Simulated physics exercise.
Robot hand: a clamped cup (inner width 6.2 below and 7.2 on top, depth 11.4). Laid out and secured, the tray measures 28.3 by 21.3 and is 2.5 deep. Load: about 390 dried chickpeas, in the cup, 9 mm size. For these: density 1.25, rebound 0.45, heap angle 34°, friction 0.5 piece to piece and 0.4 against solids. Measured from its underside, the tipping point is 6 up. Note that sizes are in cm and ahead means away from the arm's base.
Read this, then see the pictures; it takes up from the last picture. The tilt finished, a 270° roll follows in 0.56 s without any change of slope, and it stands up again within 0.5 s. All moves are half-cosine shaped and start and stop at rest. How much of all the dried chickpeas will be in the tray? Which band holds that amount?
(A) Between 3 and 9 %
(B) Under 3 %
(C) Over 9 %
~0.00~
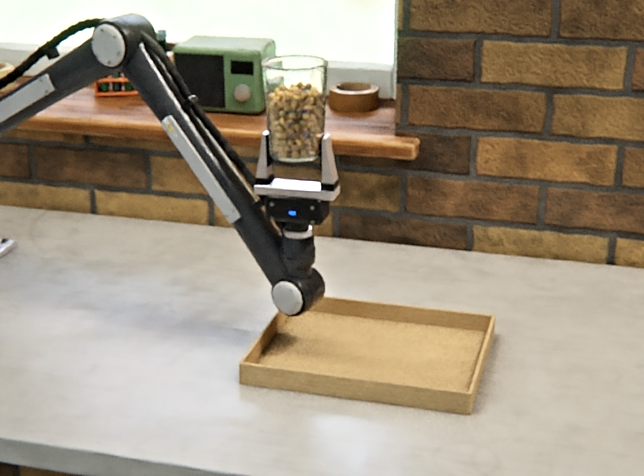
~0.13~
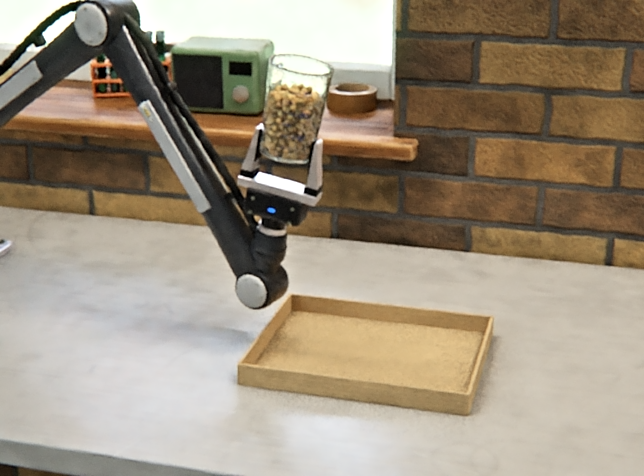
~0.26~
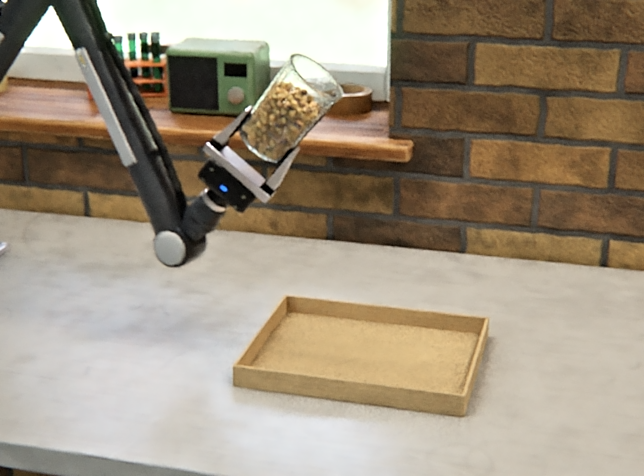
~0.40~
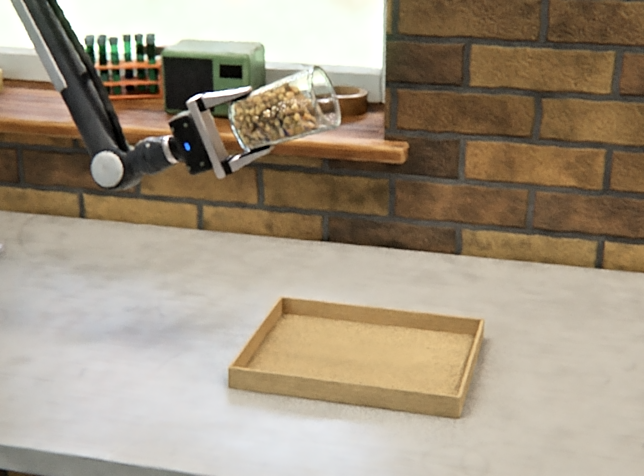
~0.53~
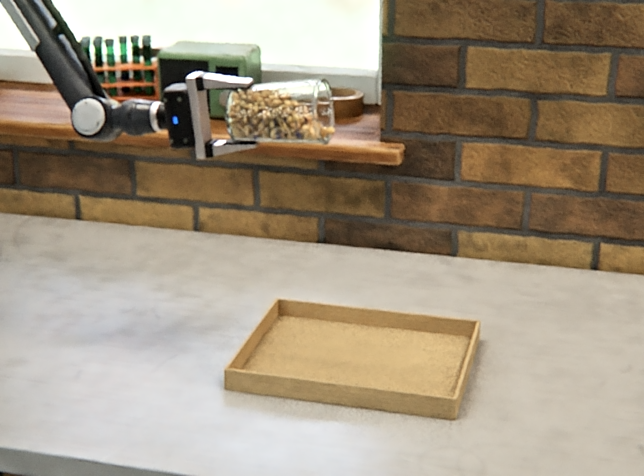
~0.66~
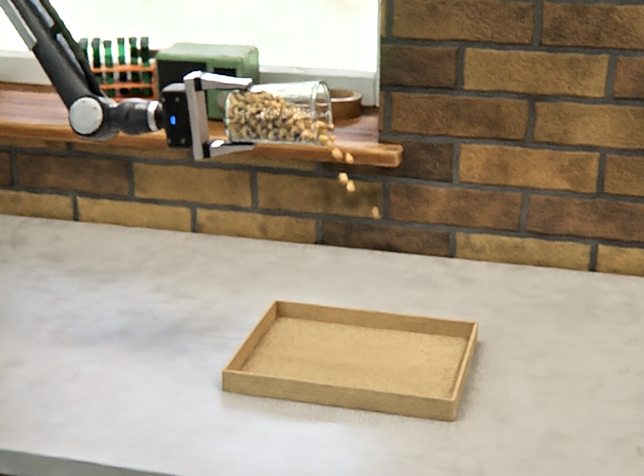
(C) Over 9 %.
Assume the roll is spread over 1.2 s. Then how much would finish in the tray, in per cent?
Then: Approx. 30 %.
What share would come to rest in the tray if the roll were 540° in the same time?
Then about 20 percent.
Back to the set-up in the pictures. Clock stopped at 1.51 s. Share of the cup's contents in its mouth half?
Mouth-half share: Approx. 35 in a hundred.
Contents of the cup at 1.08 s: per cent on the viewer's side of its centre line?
Roughly 40 per cent of the contents lies on the viewer's side of the centre line.
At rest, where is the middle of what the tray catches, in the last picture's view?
In the last view, around (395, 358).
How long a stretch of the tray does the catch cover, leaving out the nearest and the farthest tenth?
That stretch is roughly 20 cm long.
After 1.08 s, tipped 85°, highest piece 35 above the table; 341 in the cup, 19 in the tray, 26 in flight or on a rim.
After 1.51 s, tipped 32°, highest piece 36 above the table; 309 in the cup, 72 in the tray, 1 on the table or floor, 4 in flight or on a rim.
After 1.92 s, upright, highest piece 36 above the table; 309 in the cup, 76 in the tray, 1 on the table or floor.
After 2.62 s, upright, highest piece 36 above the table; 309 in the cup, 76 in the tray, 1 on the table or floor.
In the end, 309 in the cup, 76 in the tray, 1 on the table or floor. That is 20 % in the tray.
